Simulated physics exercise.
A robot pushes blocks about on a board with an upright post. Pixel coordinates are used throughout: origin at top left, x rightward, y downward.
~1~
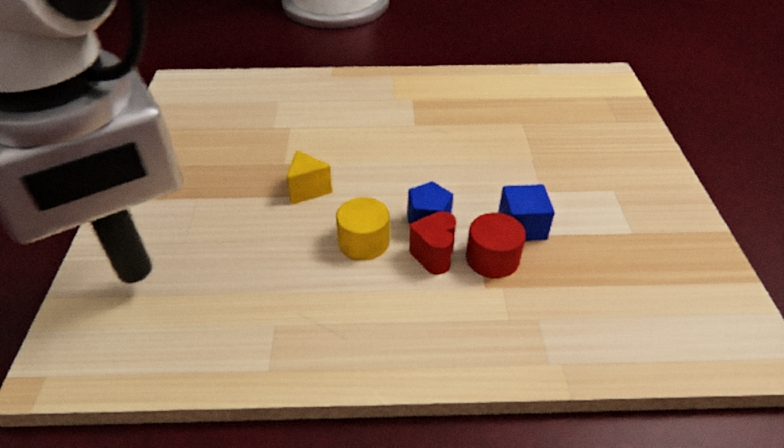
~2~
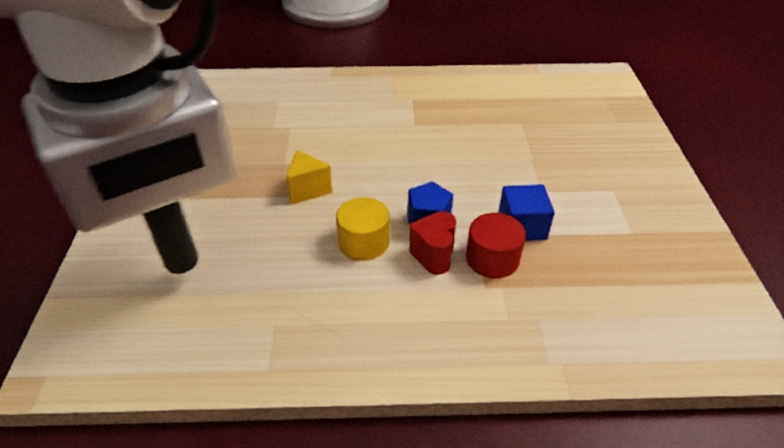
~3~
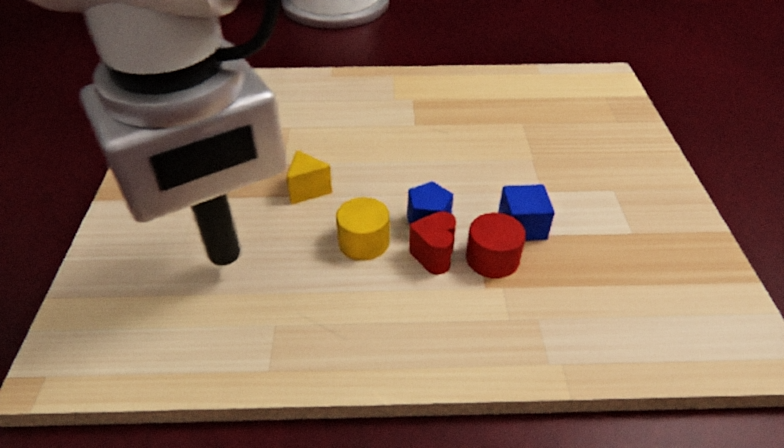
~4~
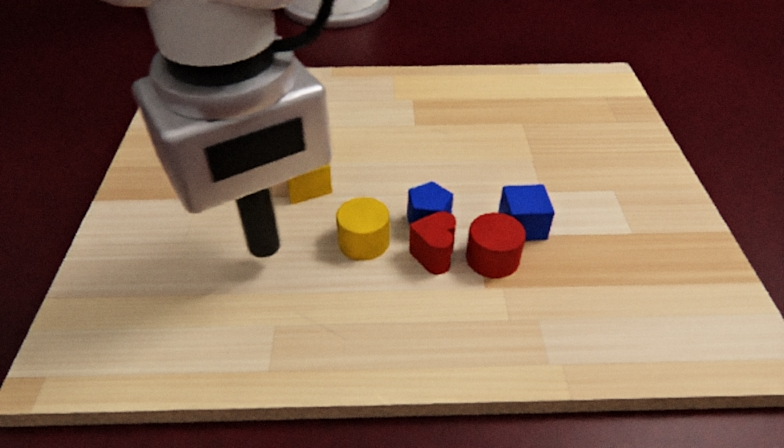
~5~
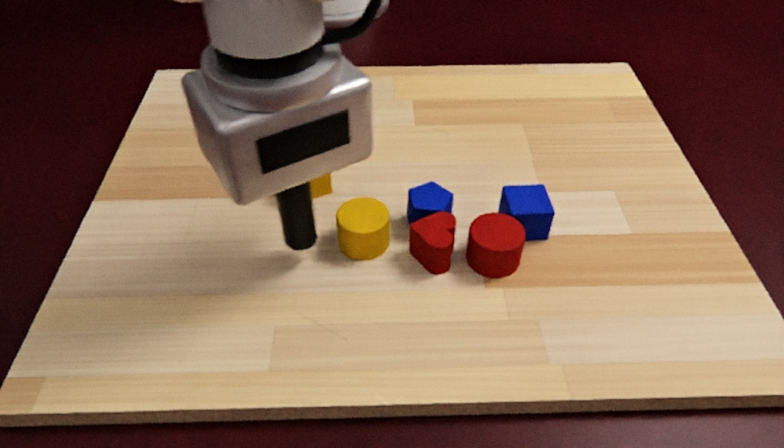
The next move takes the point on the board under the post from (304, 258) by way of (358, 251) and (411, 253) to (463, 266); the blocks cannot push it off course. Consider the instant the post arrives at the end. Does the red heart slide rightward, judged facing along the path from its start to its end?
In short: Yes.
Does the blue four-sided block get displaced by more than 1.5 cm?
No, that is not what happens.
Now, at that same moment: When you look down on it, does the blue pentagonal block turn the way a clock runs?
No, that is not how it ends up.
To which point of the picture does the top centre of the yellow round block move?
At roughly (444, 201).
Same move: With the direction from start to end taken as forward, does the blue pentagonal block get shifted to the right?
I expect not.
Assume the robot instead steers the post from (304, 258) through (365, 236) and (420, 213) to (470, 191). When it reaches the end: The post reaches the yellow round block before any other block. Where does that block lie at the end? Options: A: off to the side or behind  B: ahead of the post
(B)
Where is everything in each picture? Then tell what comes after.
In the first frame, post's lower end (136, 272); yellow round block (363, 214); blue pentagonal block (430, 196); red heart (436, 228); red round block (498, 230); blue four-sided block (528, 198).
In the second frame, post (182, 263); blocks still.
In the third frame, post (225, 255); blocks still.
In the fourth frame, post (265, 248); blocks still.
In the fifth frame, post (301, 241); yellow round block (363, 214); blue pentagonal block (430, 196); red heart (436, 228); red round block (498, 230); blue four-sided block (528, 198).
What follows on the original path. One third of the way, post (357, 233); yellow round block (394, 207); blue pentagonal block (436, 193).
Two thirds of the way, post (412, 236); yellow round block (434, 200); blue pentagonal block (464, 177), turned 20° anticlockwise; red heart (454, 232), turned 15° clockwise; red round block (504, 232).
At the end, post (466, 249); yellow round block (444, 201); blue pentagonal block (467, 173), turned 20° anticlockwise; red heart (509, 247), turned 20° clockwise; red round block (561, 242); blue four-sided block still.
